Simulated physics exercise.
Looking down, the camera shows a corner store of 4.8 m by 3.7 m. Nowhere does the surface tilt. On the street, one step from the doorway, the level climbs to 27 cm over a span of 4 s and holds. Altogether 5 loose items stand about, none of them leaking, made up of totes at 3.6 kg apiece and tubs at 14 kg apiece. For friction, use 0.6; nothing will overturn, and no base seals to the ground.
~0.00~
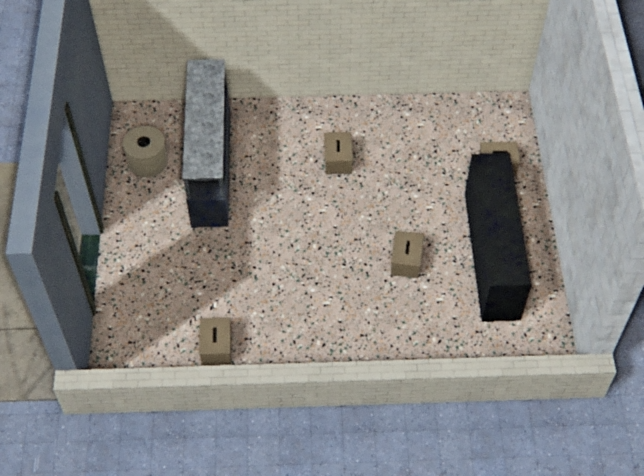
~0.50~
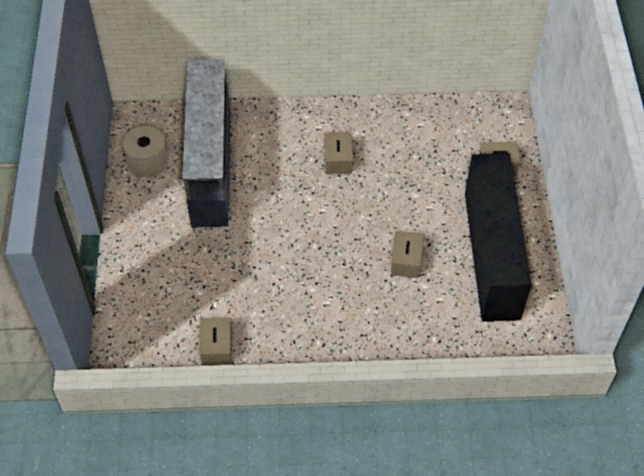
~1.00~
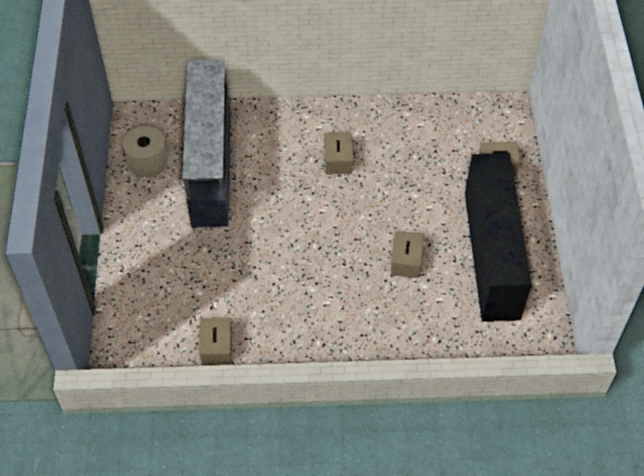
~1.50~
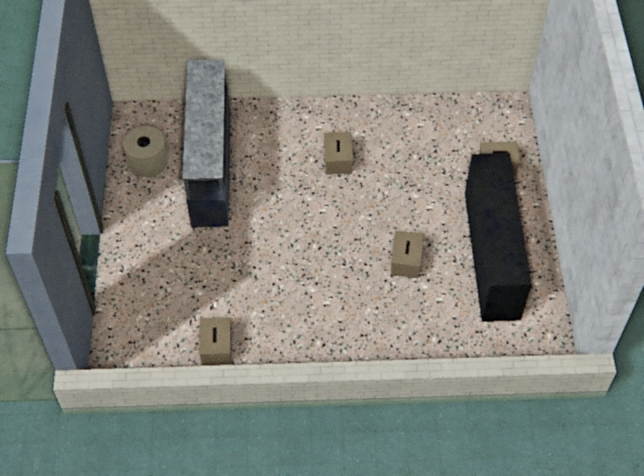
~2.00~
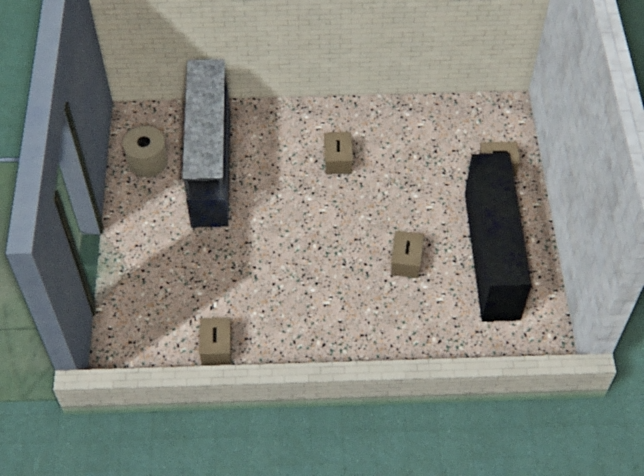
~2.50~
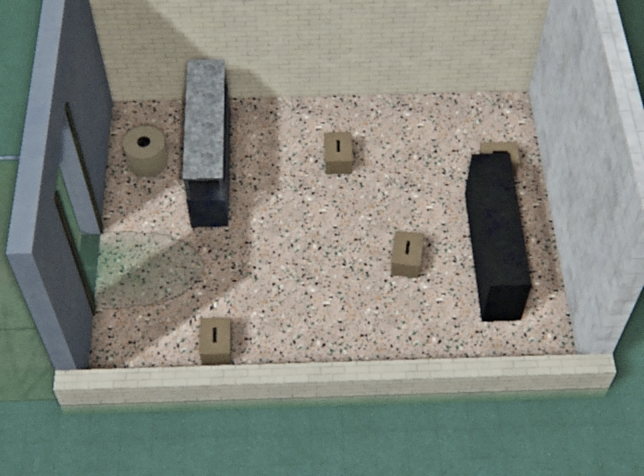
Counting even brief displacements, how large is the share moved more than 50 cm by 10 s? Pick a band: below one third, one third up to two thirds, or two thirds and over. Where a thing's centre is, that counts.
The share is one third up to two thirds.
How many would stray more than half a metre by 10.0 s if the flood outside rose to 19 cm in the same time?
So the tally would be 2.
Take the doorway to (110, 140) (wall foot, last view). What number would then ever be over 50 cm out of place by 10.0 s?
Then the count would be 5.
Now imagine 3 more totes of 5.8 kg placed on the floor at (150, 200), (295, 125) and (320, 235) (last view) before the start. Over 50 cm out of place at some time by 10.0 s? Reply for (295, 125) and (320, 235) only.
Well, the first one stays inside the mark, and the second tops the mark.
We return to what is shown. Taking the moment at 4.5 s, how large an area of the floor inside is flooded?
I'd put it close to 8.0 m2.
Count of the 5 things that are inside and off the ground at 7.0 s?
Count: 2.
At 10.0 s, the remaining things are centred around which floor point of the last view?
Near (364, 135).
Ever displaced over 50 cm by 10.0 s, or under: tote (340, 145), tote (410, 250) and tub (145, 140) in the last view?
In that order: Below the mark, above the mark, below the mark.
After 3.5 s 0 of 5 are over 50 cm from their spots; 0 afloat.
After 4.5 s 1 of 5 are over 50 cm from their spots; 0 afloat.
After 7.0 s 2 of 5 are over 50 cm from their spots; 2 afloat.
After 10.0 s 3 of 5 are over 50 cm from their spots, and 3 have been at some point; 4 afloat.
